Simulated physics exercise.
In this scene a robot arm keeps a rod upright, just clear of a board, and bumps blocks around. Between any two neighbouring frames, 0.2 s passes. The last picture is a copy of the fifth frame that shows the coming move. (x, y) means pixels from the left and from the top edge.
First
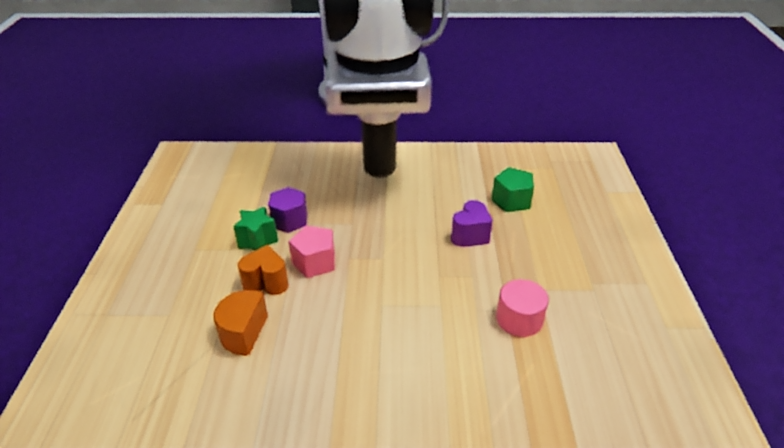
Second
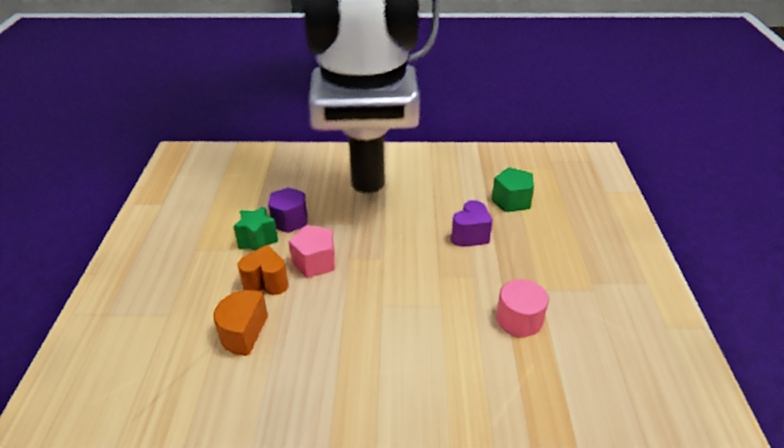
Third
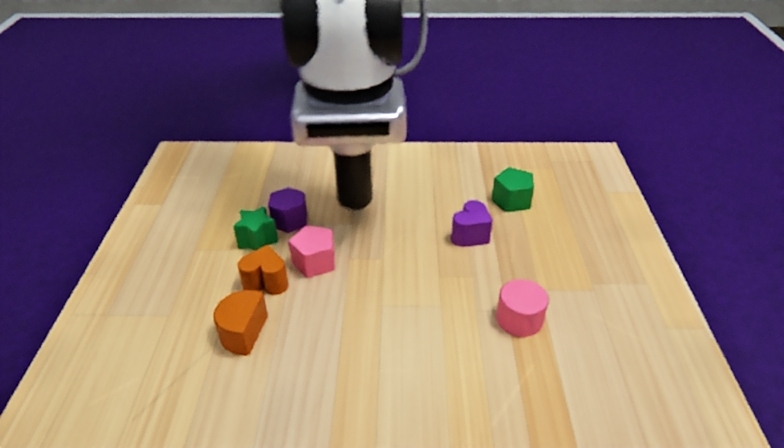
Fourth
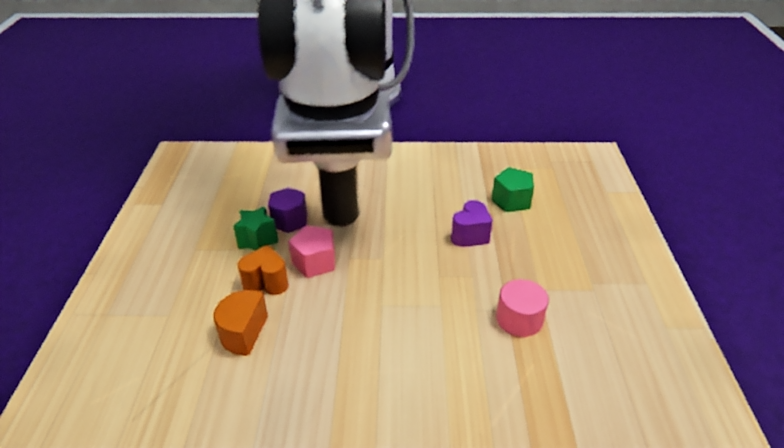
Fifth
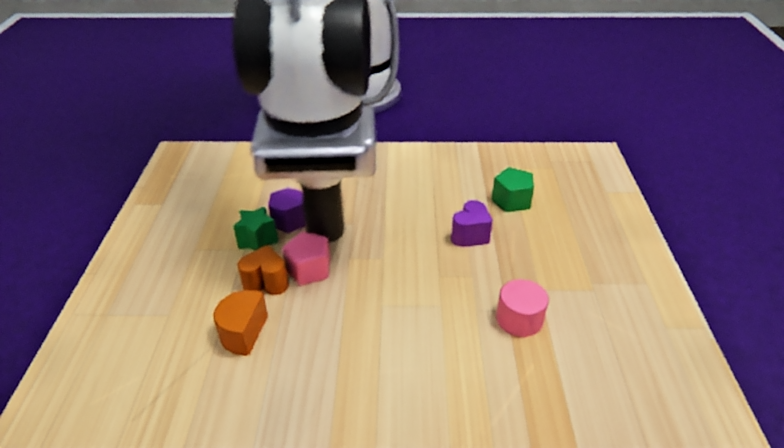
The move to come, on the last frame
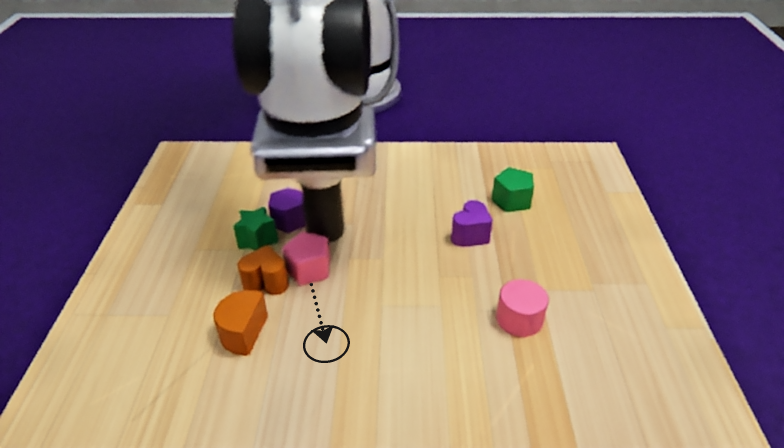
A robot arm with a black rod moved down and left over a wooden board scattered with colored blocks, then nudged the pink pentagonal block slightly to the left while the others stayed still.
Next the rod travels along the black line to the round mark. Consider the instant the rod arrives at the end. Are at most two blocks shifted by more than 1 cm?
Yes.
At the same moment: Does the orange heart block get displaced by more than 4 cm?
The answer is no.
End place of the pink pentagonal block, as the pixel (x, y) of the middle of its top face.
Just about (273, 314).
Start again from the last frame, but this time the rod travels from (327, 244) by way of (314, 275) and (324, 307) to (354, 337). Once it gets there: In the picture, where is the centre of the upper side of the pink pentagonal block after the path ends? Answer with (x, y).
My prediction: (277, 296).
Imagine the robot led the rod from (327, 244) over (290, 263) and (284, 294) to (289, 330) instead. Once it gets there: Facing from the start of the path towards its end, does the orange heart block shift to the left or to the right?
Well, taking the path from its start to its end as straight ahead, the orange heart block moves to the right.
Path on the board, from (327, 244) by way of (310, 273) and (317, 306) to (326, 344).
The first path, step by step. One third of the way, rod (308, 261); orange heart block (245, 270), turned 35° clockwise; pink pentagonal block (287, 278).
Two thirds of the way, rod (315, 294); orange heart block (245, 270), turned 40° clockwise; pink pentagonal block (277, 306), turned 40° clockwise.
At the end, rod (325, 332); orange D-shaped block (232, 310); green star-shaped block in place; orange heart block (245, 270), turned 40° clockwise; purple six-sided block in place; pink pentagonal block (273, 314), turned 55° clockwise.
